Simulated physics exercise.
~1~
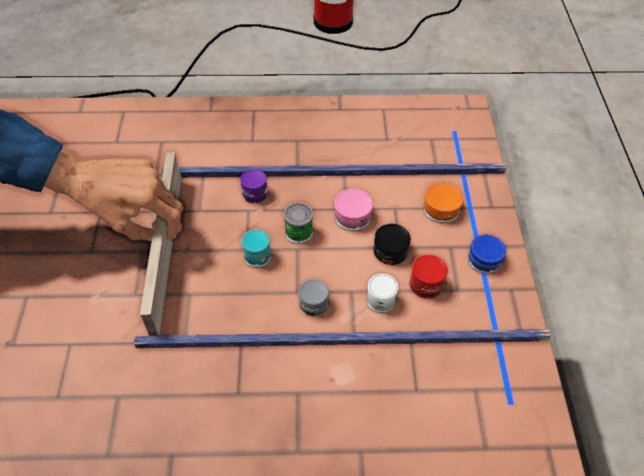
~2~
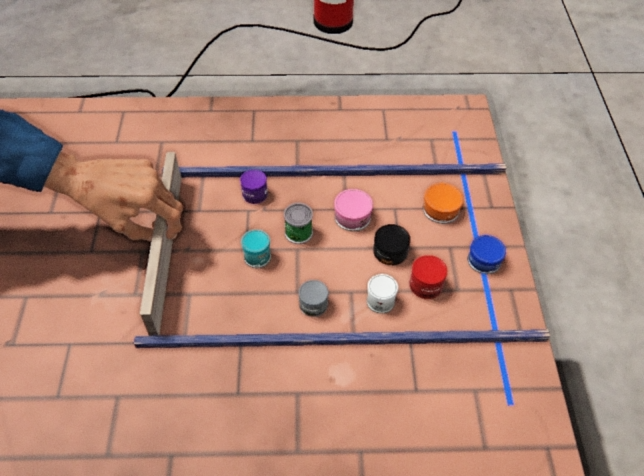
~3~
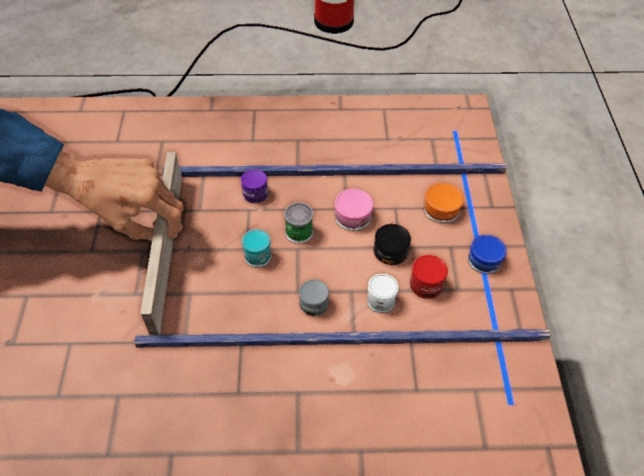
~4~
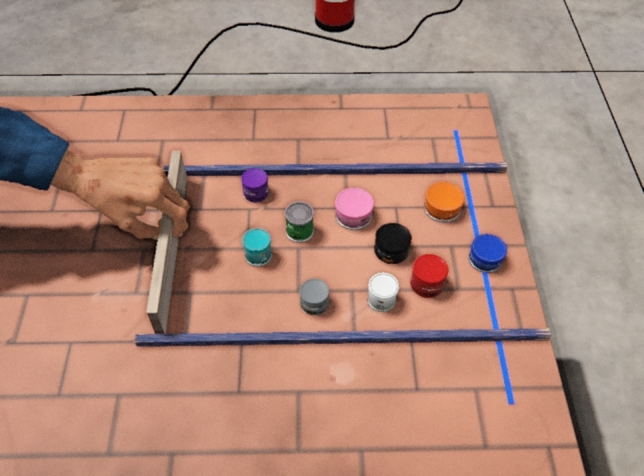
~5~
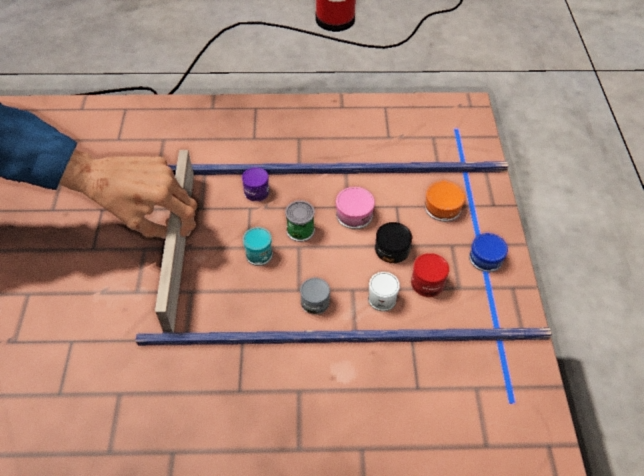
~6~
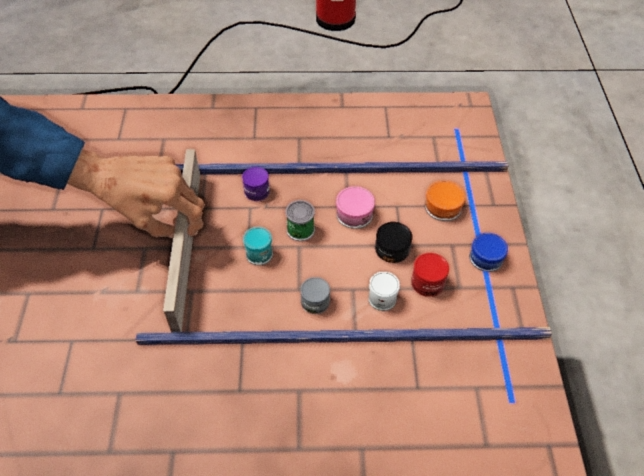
A hand sliding an upright board slightly rightward between two dark rails on a brick-patterned tabletop, the colourful small pots ahead staying still.
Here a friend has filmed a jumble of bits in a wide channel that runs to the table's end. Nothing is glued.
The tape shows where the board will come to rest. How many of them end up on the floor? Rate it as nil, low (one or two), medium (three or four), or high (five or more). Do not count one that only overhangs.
Low, one or two.
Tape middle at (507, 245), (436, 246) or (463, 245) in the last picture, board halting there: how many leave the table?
4, 0, 0.
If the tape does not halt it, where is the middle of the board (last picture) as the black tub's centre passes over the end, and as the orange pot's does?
I'd say about (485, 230) for the first one and about (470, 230) for the second.
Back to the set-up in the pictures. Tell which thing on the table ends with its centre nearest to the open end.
Blue tin ends nearest.
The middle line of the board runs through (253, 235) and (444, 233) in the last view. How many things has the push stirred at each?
The number moved is 2 and then 10.
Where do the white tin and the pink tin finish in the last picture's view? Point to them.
The white tin ends at (533, 289) and the pink tin at (492, 198).
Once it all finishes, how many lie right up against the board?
It's 6 of them.
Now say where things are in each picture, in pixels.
In the first picture, blue tin (487, 254); orange pot (443, 203); red tub (428, 277); board (163, 239); tape (478, 247).
In the second picture, orange pot (443, 203); white tin (382, 294).
In the third picture, red tub (428, 277); board (164, 238).
In the fourth picture, blue tin (487, 253); turquoise tin (258, 248).
In the fifth picture, orange pot (444, 201); green tin (300, 221).
In the sixth picture, blue tin (488, 252); orange pot (445, 201); red tub (430, 275); board (184, 235); tape (480, 245).
A little later, none off yet; blue tin at rest near (488, 252); orange pot at rest near (445, 201); red tub at rest near (430, 275).
Next, none off yet; blue tin at rest near (488, 252); orange pot at rest near (445, 201); red tub shifted about its own width near (451, 268).
When it is over, the number that fall off is one or two; down, orange pot.
